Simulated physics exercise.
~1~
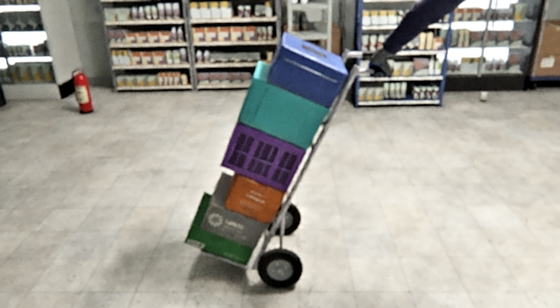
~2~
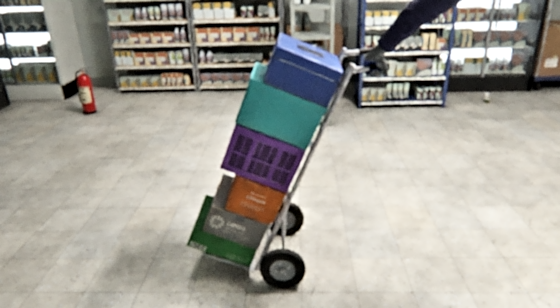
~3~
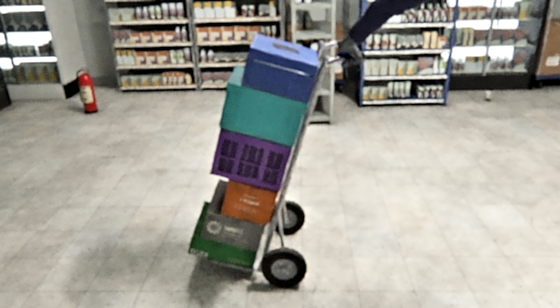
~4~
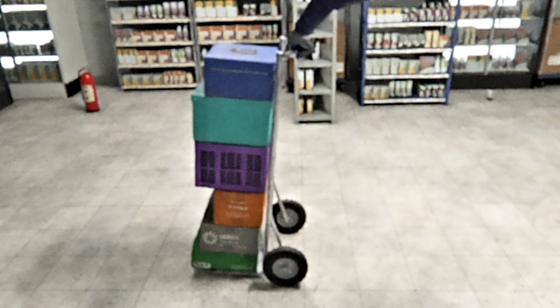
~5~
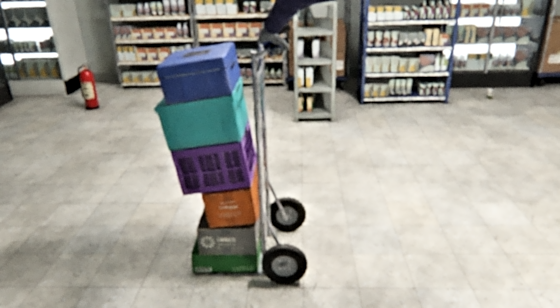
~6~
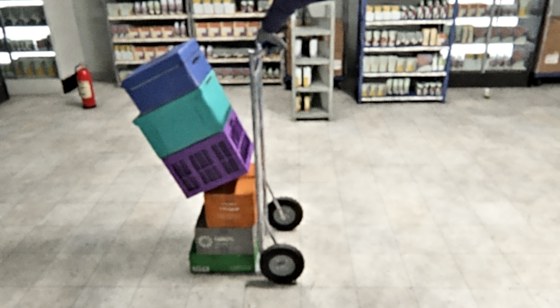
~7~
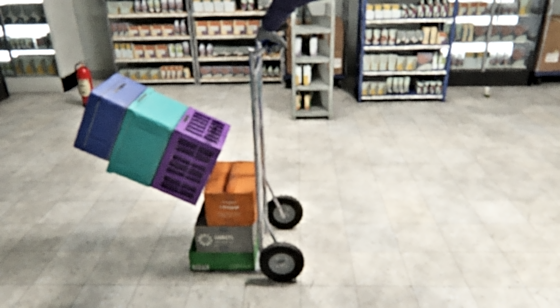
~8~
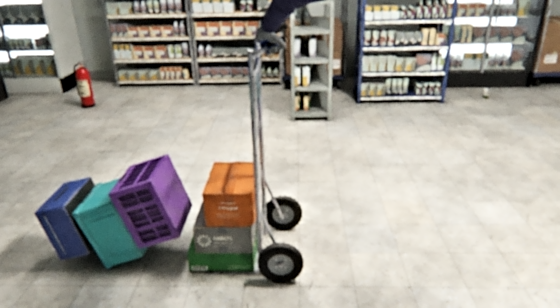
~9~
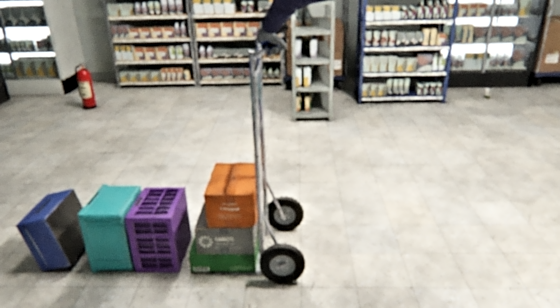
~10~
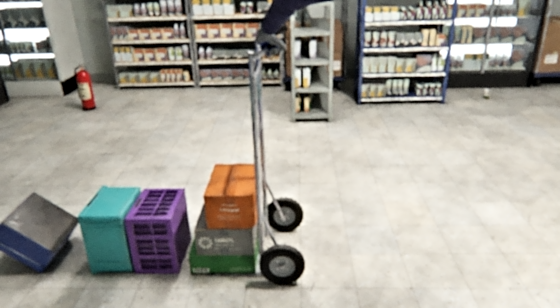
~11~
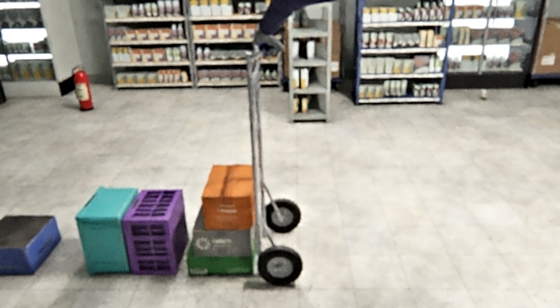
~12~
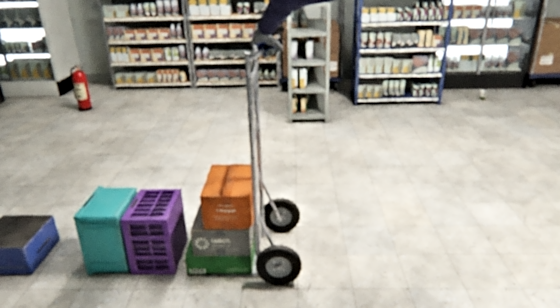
At the start, a two-wheeled hand truck leans back to the right in a store aisle, held by a dark-sleeved arm and stacked with a green parcel, a grey one, an orange one, a purple crate, a turquoise tote and a blue toolbox. The arm swings the truck upright, and its base settles flat on the floor. The top three items keep tipping left over the orange parcel. They topple together and drop to the floor. The blue one rolls farther left, while turquoise and purple rest side by side. The orange, grey and green parcels remain stacked on the upright truck.
